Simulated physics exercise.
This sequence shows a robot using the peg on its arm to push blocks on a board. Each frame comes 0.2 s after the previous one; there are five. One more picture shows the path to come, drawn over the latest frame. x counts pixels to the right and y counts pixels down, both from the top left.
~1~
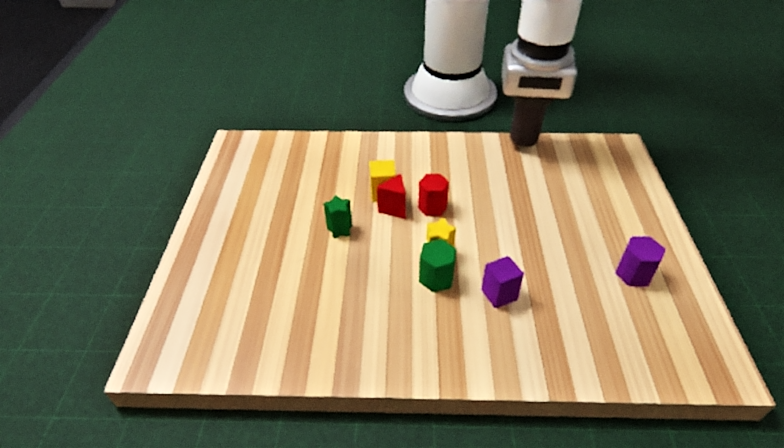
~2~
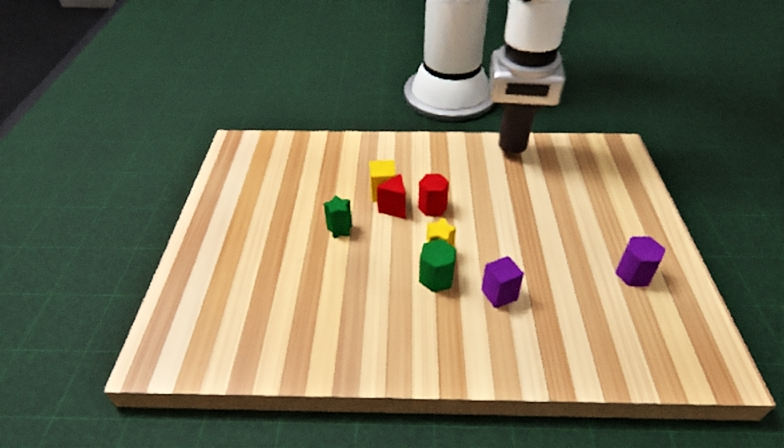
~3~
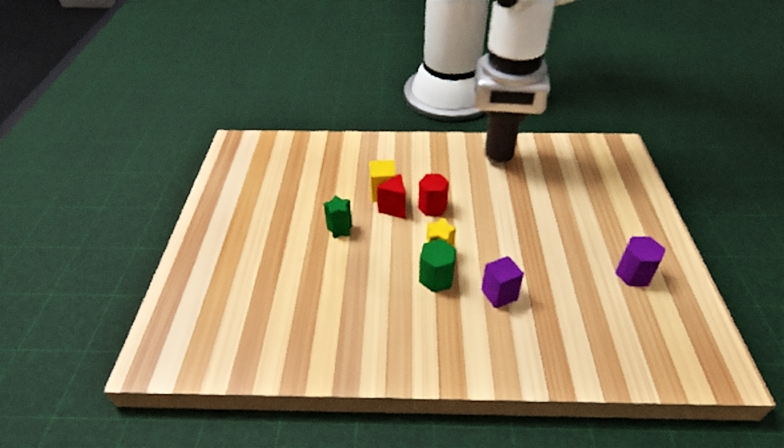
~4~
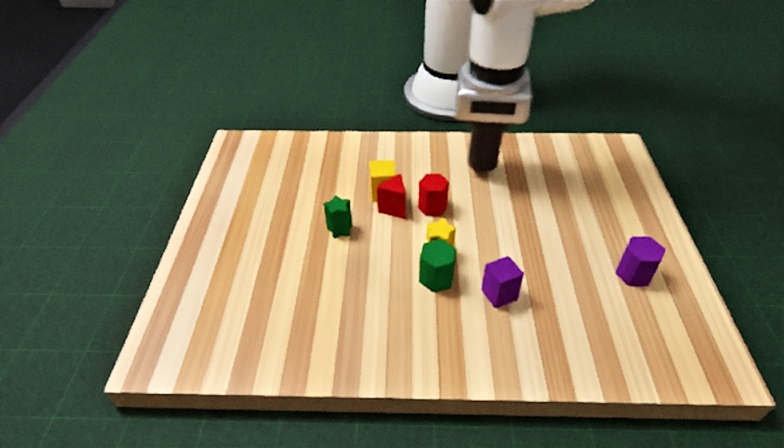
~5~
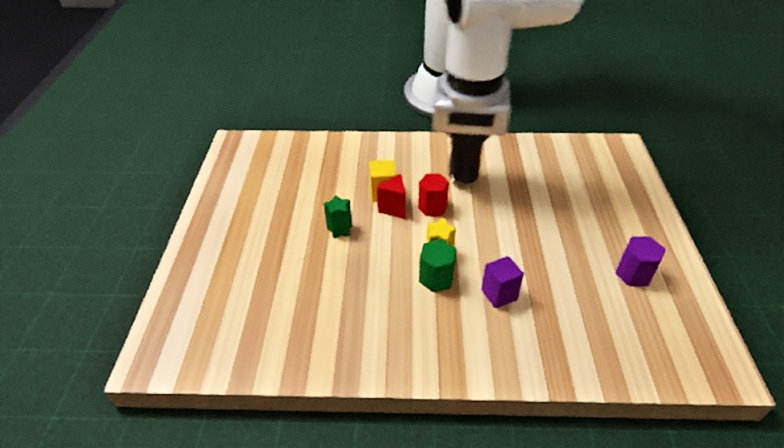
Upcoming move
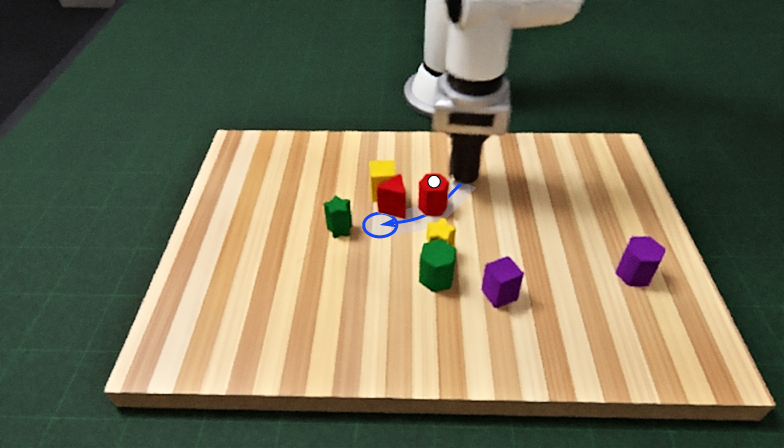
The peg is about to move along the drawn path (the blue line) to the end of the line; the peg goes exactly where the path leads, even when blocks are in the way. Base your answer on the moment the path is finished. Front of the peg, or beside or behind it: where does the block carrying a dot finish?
I'm fairly sure the block carrying a dot slides away from the front of the peg at some point.
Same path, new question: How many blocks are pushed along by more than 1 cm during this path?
Two blocks.
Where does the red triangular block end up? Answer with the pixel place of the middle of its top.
The top centre is at (369, 183).
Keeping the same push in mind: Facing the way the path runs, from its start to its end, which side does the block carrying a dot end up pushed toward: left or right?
Pushed left.
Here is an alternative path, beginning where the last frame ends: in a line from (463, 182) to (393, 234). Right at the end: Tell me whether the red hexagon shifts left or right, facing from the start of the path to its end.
The answer is left: Facing from the path's start to its end, that's where the red hexagon shifts.
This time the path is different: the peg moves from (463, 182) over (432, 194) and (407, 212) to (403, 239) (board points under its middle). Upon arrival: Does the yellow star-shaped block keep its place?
It seems not.
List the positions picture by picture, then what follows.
In the first picture, peg tip (524, 139); block tops, green star-shaped block (337, 204); red triangular block (394, 184); red hexagon (434, 182).
In the second picture, peg (513, 146); blocks unchanged.
In the third picture, peg (499, 154); blocks unchanged.
In the fourth picture, peg (483, 163); blocks unchanged.
In the fifth picture, peg (463, 175); green star-shaped block (337, 204); red triangular block (394, 184); red hexagon (434, 182).
Path on the board, from (463, 182) via (444, 201) and (417, 218), ending at (380, 225); the dot is on the red hexagon.
What follows on the original path. One third of the way, peg (444, 194); red hexagon (426, 191).
Two thirds of the way, peg (417, 211); red hexagon (402, 211), turned 35° anticlockwise.
At the end, peg (380, 217); green star-shaped block in place; red triangular block (369, 183), turned 80° clockwise; red hexagon (390, 220), turned 70° anticlockwise.
